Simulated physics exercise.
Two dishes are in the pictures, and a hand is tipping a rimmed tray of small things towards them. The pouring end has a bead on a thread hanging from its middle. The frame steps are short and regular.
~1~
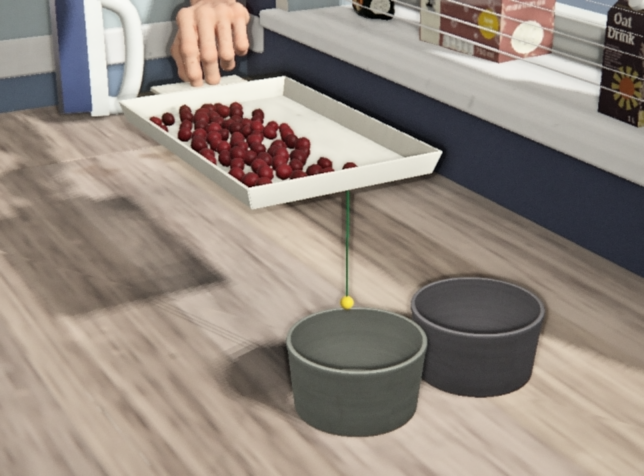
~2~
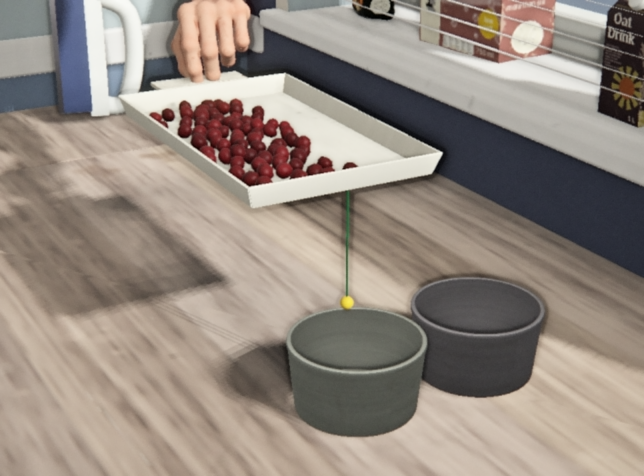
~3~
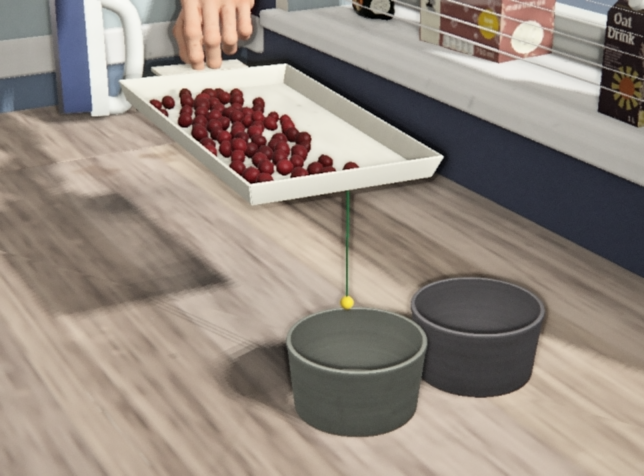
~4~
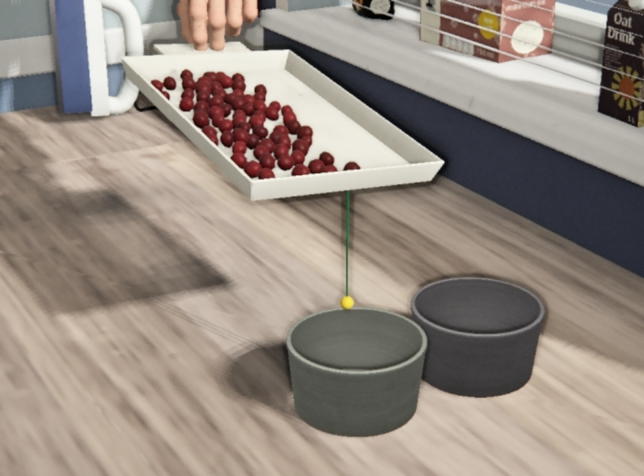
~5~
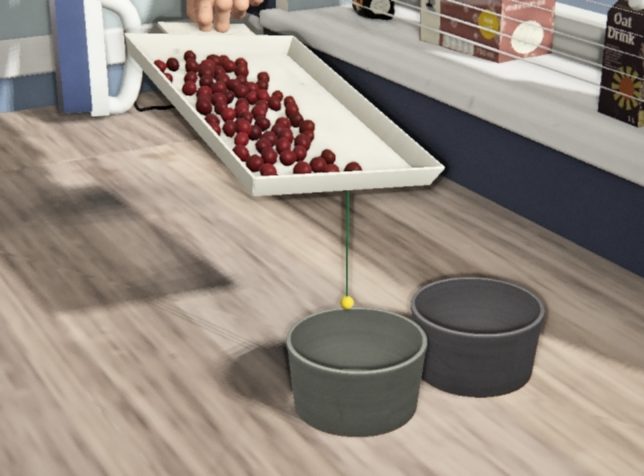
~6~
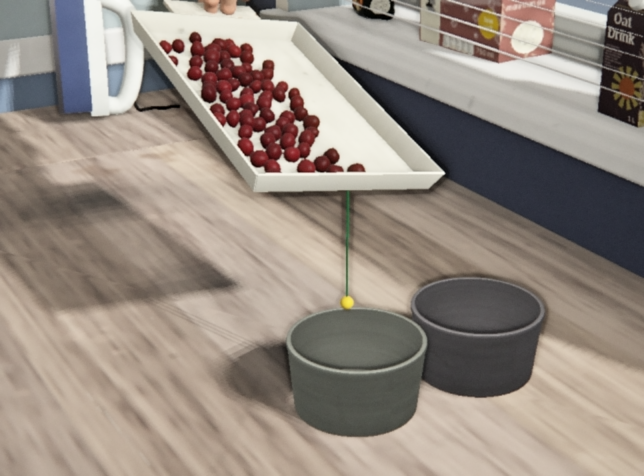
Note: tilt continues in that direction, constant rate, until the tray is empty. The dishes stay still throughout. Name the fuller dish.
It pours more generously into the right dish, it seems.
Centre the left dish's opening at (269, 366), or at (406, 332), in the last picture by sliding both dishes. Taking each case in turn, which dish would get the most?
Place 1 - the dish at right; place 2 - the dish at left.
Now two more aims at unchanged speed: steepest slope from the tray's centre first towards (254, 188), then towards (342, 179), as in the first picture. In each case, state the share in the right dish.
For the first aim it is 0 in a hundred, for the second 10 in a hundred.
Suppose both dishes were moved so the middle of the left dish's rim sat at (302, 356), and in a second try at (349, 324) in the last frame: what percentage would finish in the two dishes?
First case around 70 %, second case around 70 %.
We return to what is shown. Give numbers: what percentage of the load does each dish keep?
Around 20 in a hundred in the left dish and around 50 in a hundred in the right dish.
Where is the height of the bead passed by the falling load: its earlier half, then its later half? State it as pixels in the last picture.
First part (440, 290), rest (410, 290).
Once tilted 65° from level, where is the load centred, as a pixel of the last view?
The centre of the load shows up near (383, 144) in the last view.
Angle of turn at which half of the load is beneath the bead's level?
Around 110° at that moment.
Just after the last frame, tray tipped steeply; almost all on the tray; just a few in the right dish; just a few in the air.
A moment on, tray tipped past a quarter turn; roughly two thirds on the tray; just a few in the left dish; about a tenth in the right dish; just a few outside both; roughly a quarter in the air.
Further on, tray tipped past a quarter turn; roughly a quarter in the left dish; roughly half in the right dish; roughly a quarter outside both.
When it is over, tray tipped past a quarter turn; roughly a quarter in the left dish; roughly half in the right dish; roughly a quarter outside both.
